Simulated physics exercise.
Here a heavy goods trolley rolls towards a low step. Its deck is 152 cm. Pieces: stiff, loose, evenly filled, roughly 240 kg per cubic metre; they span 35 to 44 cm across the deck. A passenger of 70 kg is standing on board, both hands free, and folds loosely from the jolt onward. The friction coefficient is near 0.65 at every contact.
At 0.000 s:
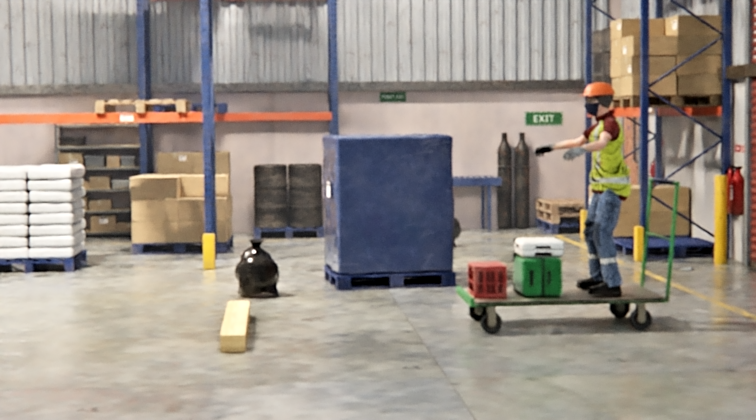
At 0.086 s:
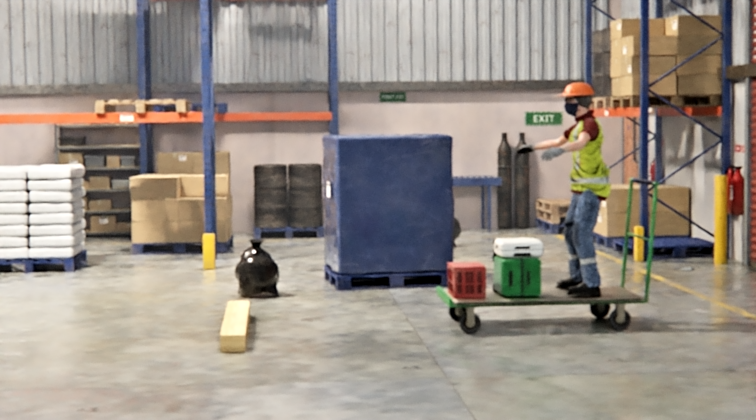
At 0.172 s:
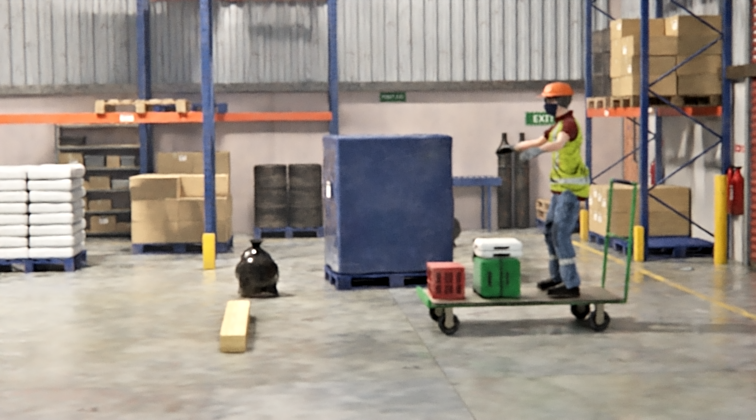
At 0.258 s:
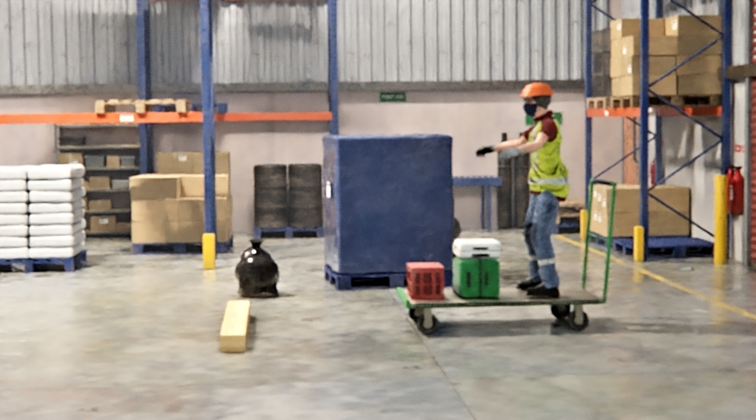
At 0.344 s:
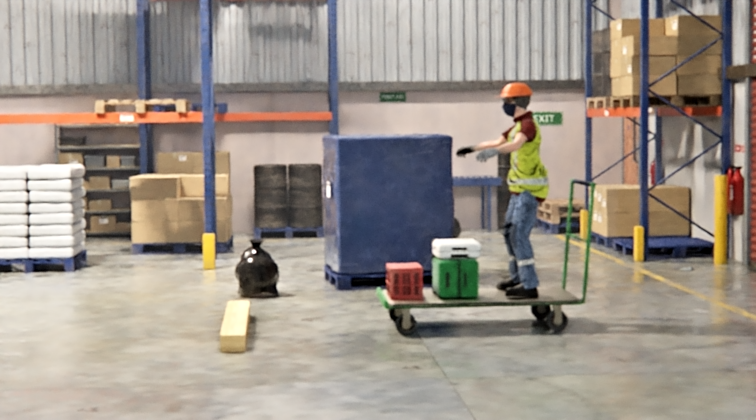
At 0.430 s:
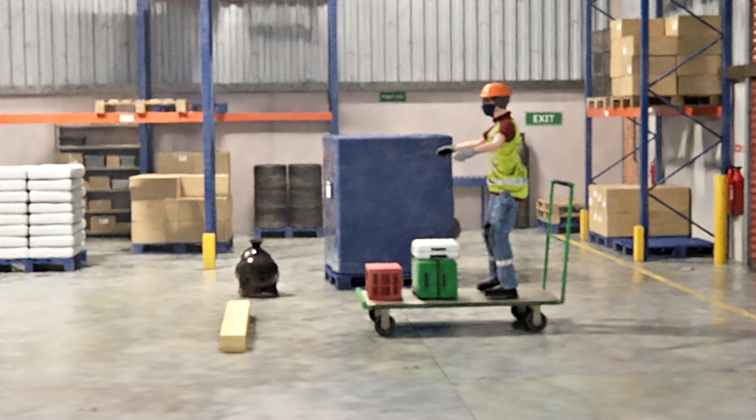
A person in an orange helmet stands on a cart rolling left with two crates aboard.
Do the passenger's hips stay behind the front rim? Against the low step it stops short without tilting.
Yes, they remain over the deck.
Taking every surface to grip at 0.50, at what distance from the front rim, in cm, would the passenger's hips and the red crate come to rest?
With that change the hips rest 70 behind the rim and red rests 10 behind it.
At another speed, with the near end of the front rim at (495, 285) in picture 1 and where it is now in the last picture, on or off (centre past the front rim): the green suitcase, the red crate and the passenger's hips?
In that case the green item would stay put, the red item would go over and the hips would go over.
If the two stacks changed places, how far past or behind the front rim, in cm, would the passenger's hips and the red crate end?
In that case hips 50 behind, red 50 behind.
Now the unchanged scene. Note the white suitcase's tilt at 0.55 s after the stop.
Tilt from vertical: Around 0°.
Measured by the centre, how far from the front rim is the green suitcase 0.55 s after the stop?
Roughly 45 cm behind it.
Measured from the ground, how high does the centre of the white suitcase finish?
Its centre ends some 65 cm up.
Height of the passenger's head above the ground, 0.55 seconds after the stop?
About 70 cm above the ground.
After 0.94 s the deck stops.
After 1.19 s the passenger's hips are 75 cm behind the rim, near (329, 219) in the last picture's view.
After 1.49 s the passenger's hips are 65 cm behind the rim, near (316, 233) in the last picture's view.
After 1.94 s the passenger's hips are 63 cm behind the rim, near (314, 233) in the last picture's view.
When all is still (3.1 s), nothing is past the rim; behind it, red crate, white suitcase, green suitcase and the passenger's hips.
